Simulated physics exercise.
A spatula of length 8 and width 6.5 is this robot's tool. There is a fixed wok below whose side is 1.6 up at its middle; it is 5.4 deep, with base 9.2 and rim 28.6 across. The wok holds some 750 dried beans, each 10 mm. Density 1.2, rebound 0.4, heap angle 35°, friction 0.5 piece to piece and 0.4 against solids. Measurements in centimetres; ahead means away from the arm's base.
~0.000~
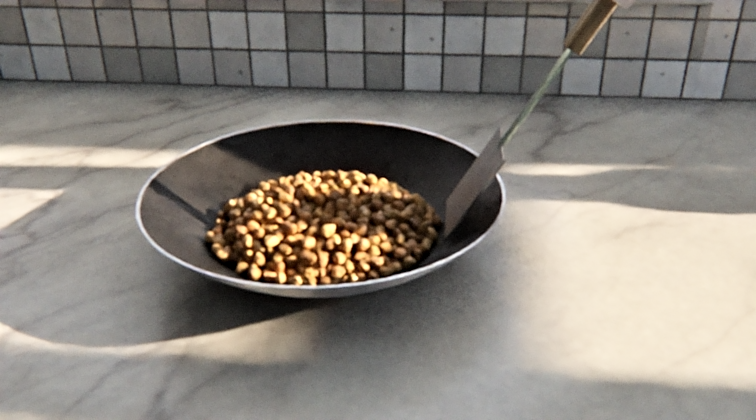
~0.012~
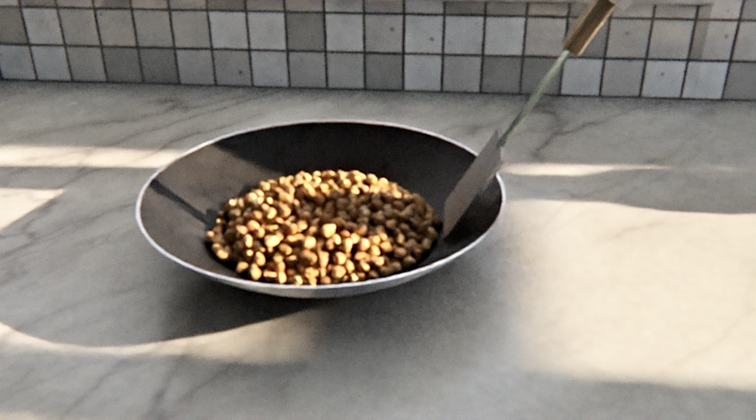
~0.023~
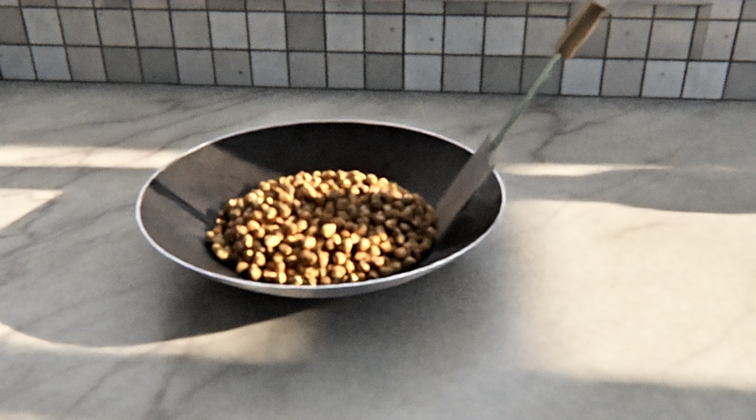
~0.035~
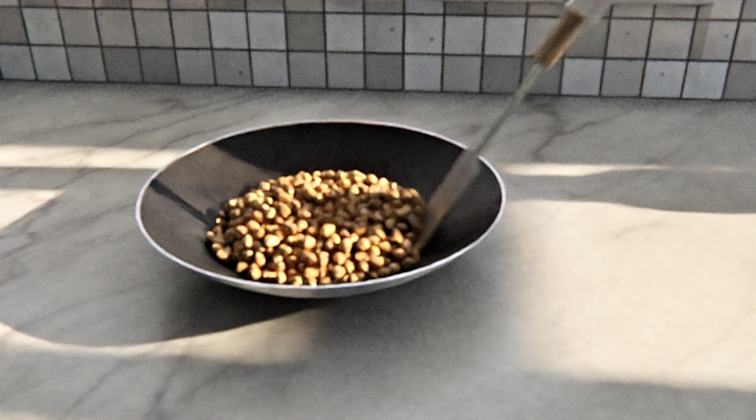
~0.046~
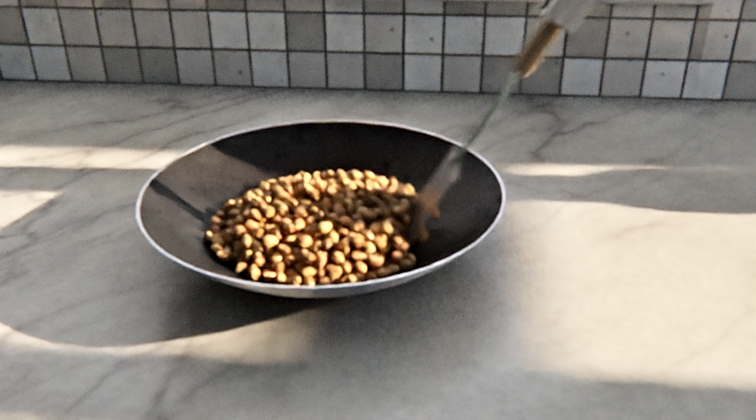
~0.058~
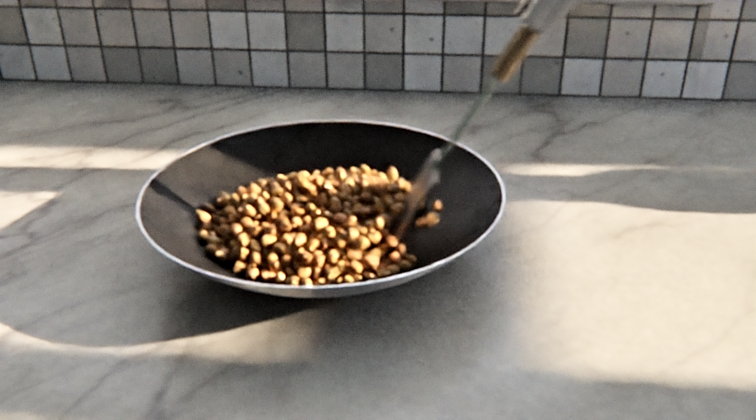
At first, a spatula with a wooden handle rests against the right side of a dark wok filled with brown beans on a sunlit marble counter. The spatula then moves left and down into the heap, pushing through its right side and shifting some beans around the blade.
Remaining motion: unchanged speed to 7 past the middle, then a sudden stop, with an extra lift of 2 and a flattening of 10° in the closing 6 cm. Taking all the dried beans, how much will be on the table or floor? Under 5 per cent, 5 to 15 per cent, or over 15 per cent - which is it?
It is over 15 per cent.
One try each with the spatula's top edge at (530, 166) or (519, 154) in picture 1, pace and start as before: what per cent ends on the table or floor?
About 20% and 20%.
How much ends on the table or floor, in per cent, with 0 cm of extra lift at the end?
Roughly 20 percent of it.
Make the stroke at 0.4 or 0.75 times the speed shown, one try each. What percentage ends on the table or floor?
About 0 and 10 per cent.
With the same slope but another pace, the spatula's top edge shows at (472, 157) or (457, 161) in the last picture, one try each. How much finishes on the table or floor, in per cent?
Estimates: Near 0 %, near 10 %.
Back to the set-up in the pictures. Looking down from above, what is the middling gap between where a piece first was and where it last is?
The value is roughly 5 cm.
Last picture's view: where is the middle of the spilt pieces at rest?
Near pixel (32, 230).
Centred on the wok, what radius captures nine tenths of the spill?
Roughly 40 cm.
After 0.09 s, sloping 60°, highest piece 7 above the table; 746 in the wok.
After 0.11 s, sloping 57°, highest piece 8 above the table; 746 in the wok.
After 0.33 s, sloping 50°, highest piece 8 above the table; 581 in the wok, 115 on the table or floor, 50 on the blade or in flight.
After 1.38 s, sloping 50°, highest piece 6 above the table; 579 in the wok, 167 on the table or floor.
At rest, 579 in the wok, 167 on the table or floor. That is 22 % on the table or floor.
